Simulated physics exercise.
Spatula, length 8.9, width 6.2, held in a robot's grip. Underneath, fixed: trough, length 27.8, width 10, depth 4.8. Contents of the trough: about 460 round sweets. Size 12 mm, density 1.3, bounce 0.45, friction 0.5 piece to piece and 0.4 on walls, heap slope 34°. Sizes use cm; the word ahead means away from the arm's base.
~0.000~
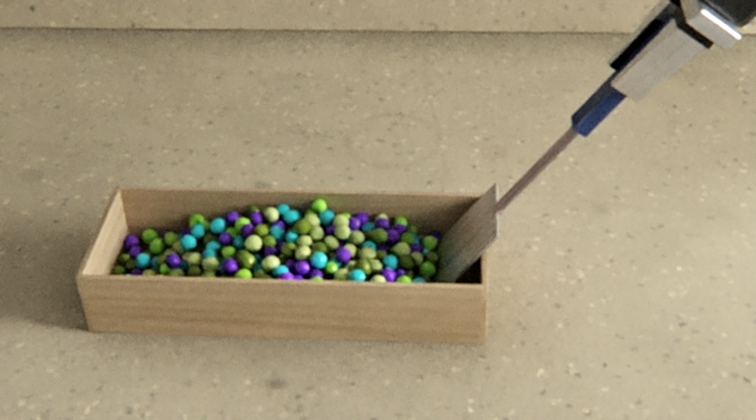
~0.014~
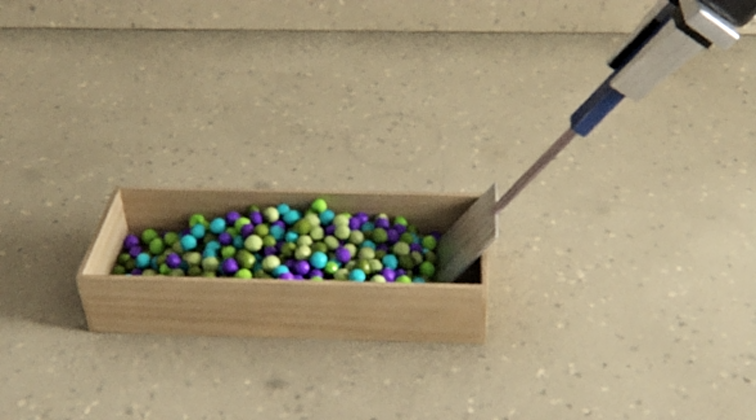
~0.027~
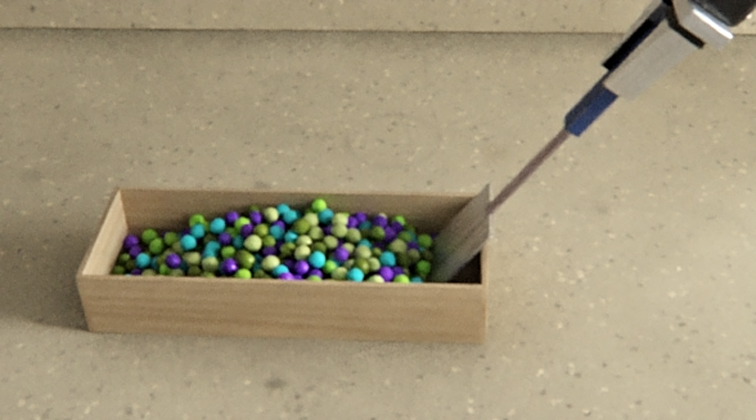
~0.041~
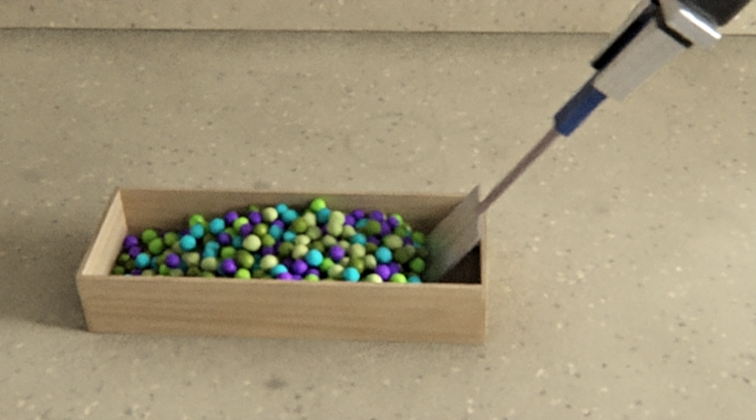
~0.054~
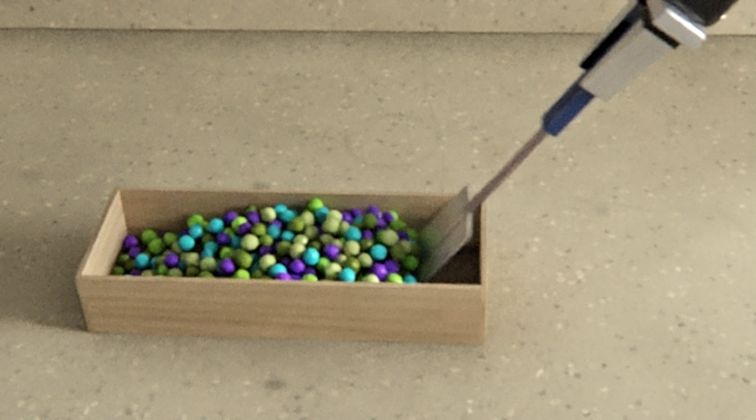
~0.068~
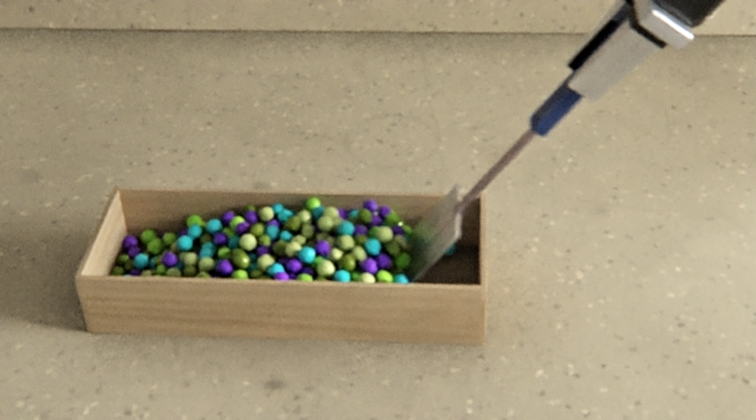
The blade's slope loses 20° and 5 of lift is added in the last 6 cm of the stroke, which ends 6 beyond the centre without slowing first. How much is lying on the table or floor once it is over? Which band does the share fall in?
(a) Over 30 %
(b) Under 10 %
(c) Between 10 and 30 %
c.
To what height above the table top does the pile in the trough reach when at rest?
Top of the heap: Roughly 7.0 cm above the table top.
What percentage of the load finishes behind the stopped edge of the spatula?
Some 30 percent of the load.
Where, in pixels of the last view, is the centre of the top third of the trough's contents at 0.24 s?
Roughly pixel (253, 215).
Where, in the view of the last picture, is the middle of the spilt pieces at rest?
Pixel estimate: About (115, 295).
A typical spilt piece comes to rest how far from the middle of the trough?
I reckon close to 18 centimetres.
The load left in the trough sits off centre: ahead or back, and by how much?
What stays is shifted forward by around 7.0 cm.
After 0.15 s, sloping 54°, highest piece 8 above the table; 461 in the trough.
After 0.24 s, sloping 46°, highest piece 9 above the table; 456 in the trough, 1 on the table or floor, 4 on the blade or in flight.
After 0.49 s, sloping 34°, highest piece 7 above the table; 395 in the trough, 55 on the table or floor, 11 on the blade or in flight.
After 1.54 s, sloping 34°, highest piece 7 above the table; 392 in the trough, 69 on the table or floor.
In the end, 392 in the trough, 69 on the table or floor. That is 15 % on the table or floor.
